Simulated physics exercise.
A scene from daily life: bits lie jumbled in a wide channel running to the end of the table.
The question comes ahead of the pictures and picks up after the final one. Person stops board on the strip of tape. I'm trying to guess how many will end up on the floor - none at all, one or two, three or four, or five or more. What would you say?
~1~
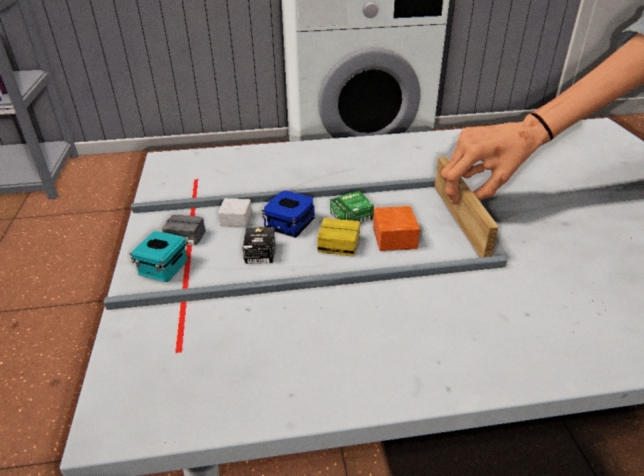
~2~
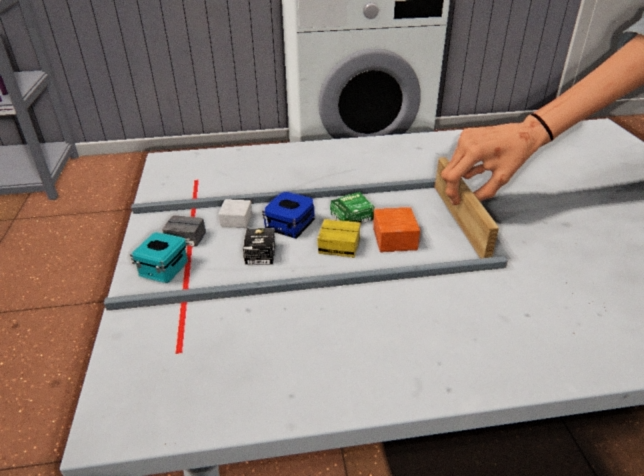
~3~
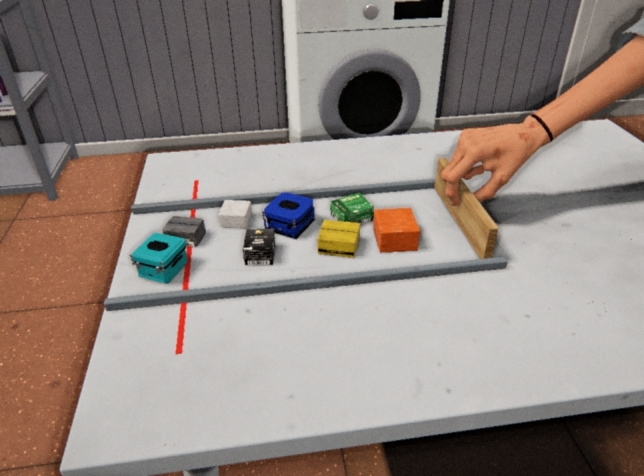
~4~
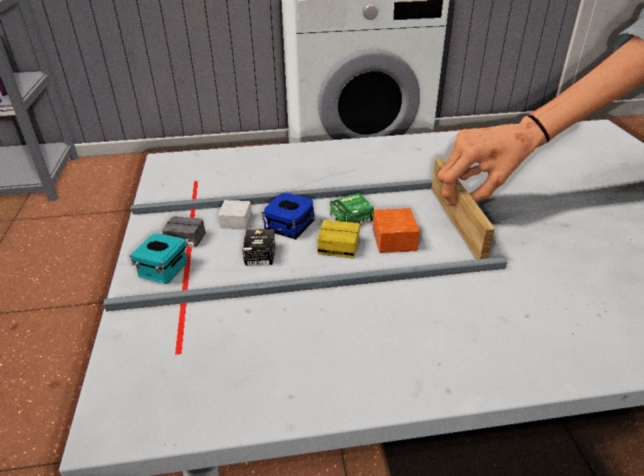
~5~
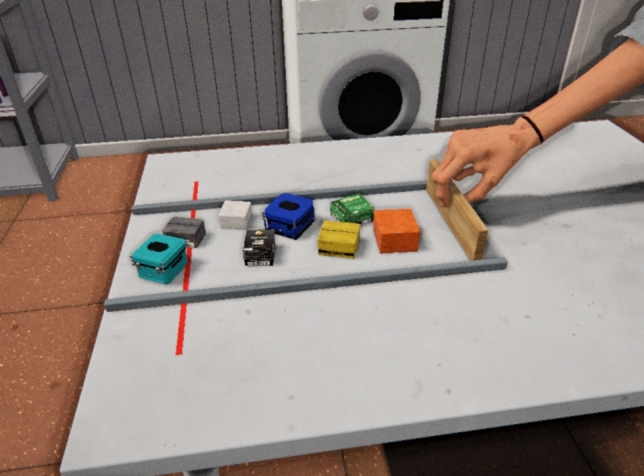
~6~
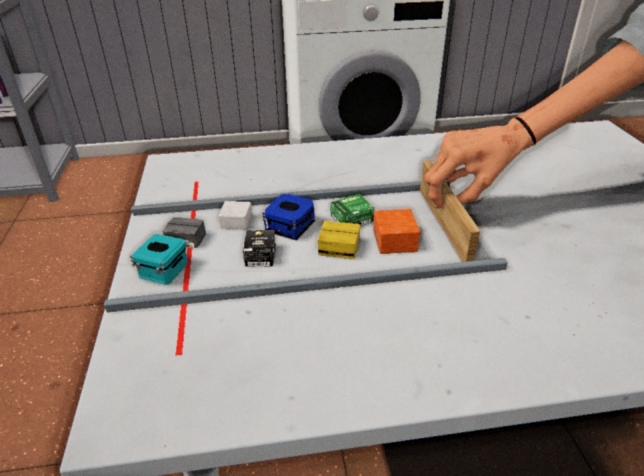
I'd say three or four.
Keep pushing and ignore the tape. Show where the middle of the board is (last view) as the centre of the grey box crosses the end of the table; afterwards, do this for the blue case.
The middle is at (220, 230) when it's the grey box, and at (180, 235) when it's the blue case.
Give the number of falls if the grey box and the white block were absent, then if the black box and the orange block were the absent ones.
Well, the first time you'd get 2, and the next time 1.
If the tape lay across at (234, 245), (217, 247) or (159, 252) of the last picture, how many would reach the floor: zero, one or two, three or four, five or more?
In order, the falls would come to 1 or 2; one or two; five or more.
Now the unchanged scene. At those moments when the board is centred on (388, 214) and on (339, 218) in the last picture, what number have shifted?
Up to then 2, and up to the other point 5.
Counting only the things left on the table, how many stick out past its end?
The total would be 2.
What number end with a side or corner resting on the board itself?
Well, it touches 2.
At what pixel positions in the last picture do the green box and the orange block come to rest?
(173, 224) and (167, 253), roughly.
Soon after, none off yet; turquoise case at rest near (161, 259); grey box at rest near (185, 232); white block at rest near (236, 215).
After that, none off yet; turquoise case displaced a little near (141, 262); grey box displaced a little near (174, 236); white block displaced well along near (181, 220).
In the end, the number that fall off is three or four; gone, black box, white block, grey box and turquoise case.
